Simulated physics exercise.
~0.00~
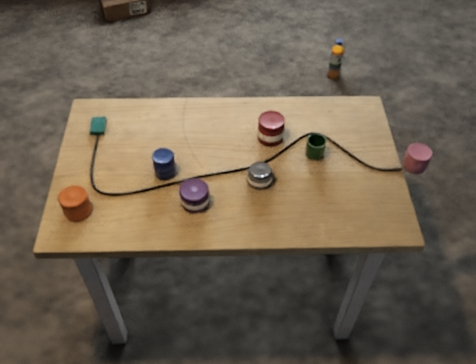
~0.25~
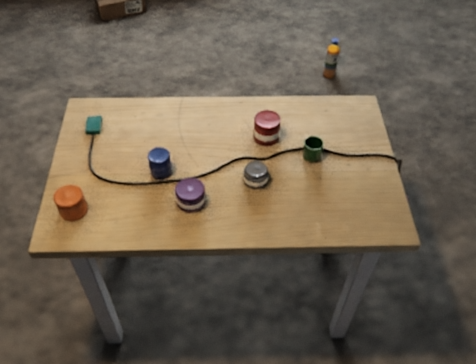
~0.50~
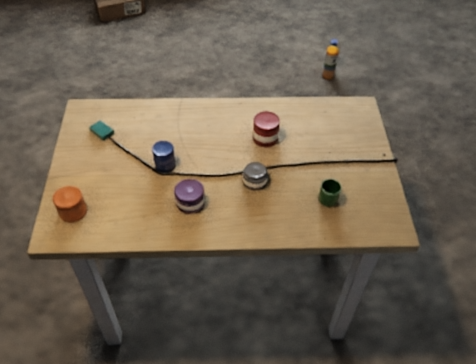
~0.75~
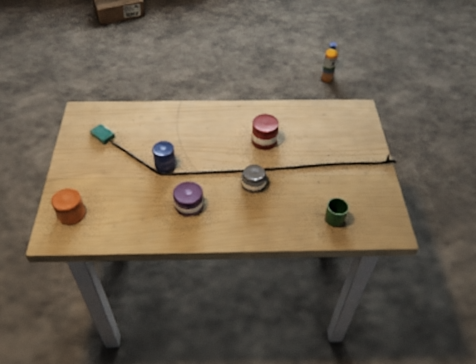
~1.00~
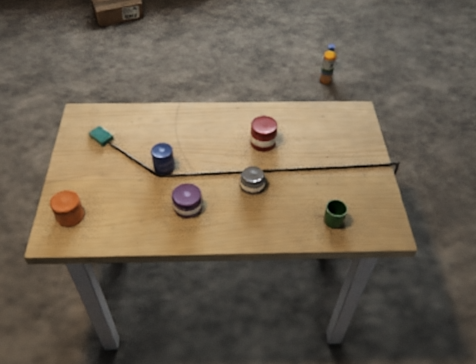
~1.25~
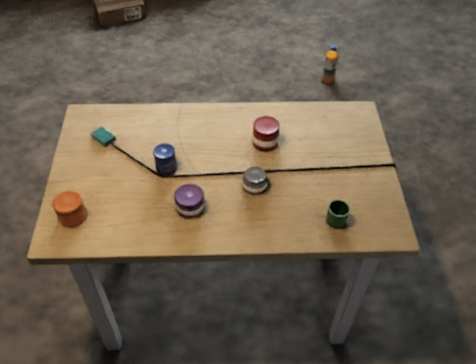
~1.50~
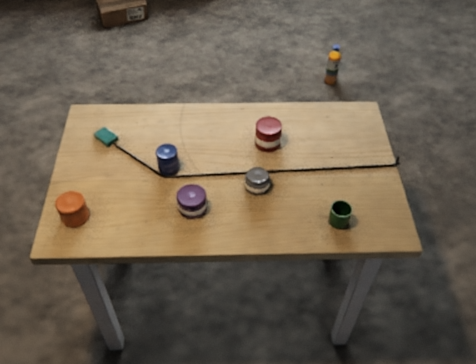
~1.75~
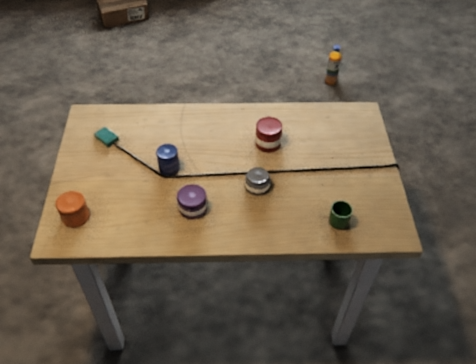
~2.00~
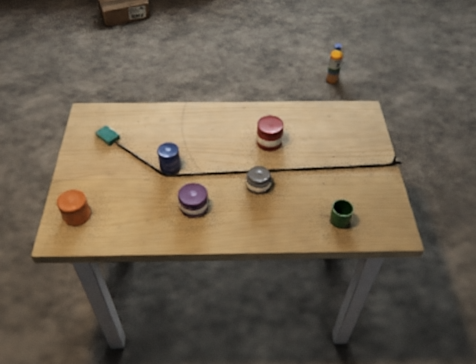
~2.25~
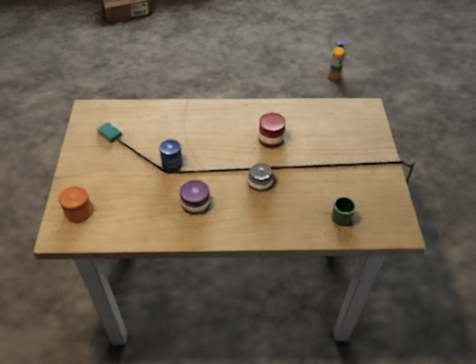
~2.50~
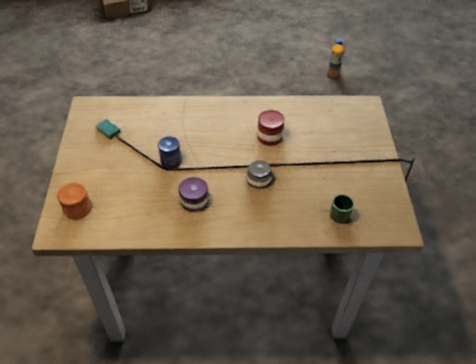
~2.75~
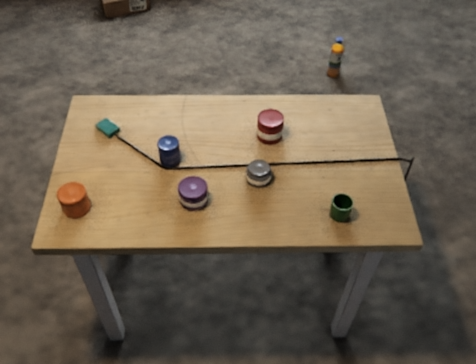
A pale wooden table stands on a grey floor, seen from above through a slightly swaying camera. A black cable winds from a teal block at the upper left, past blue, purple, grey, red and green containers, to a pink object just off the right edge, with an orange tub at the lower left. The pink object drops from view, and the cable pulls straighter, sweeping the green mug down toward the front. The teal block shifts slightly right and the blue tub nudges over. Everything then settles, the cable stretched to the right edge and the other containers still standing.
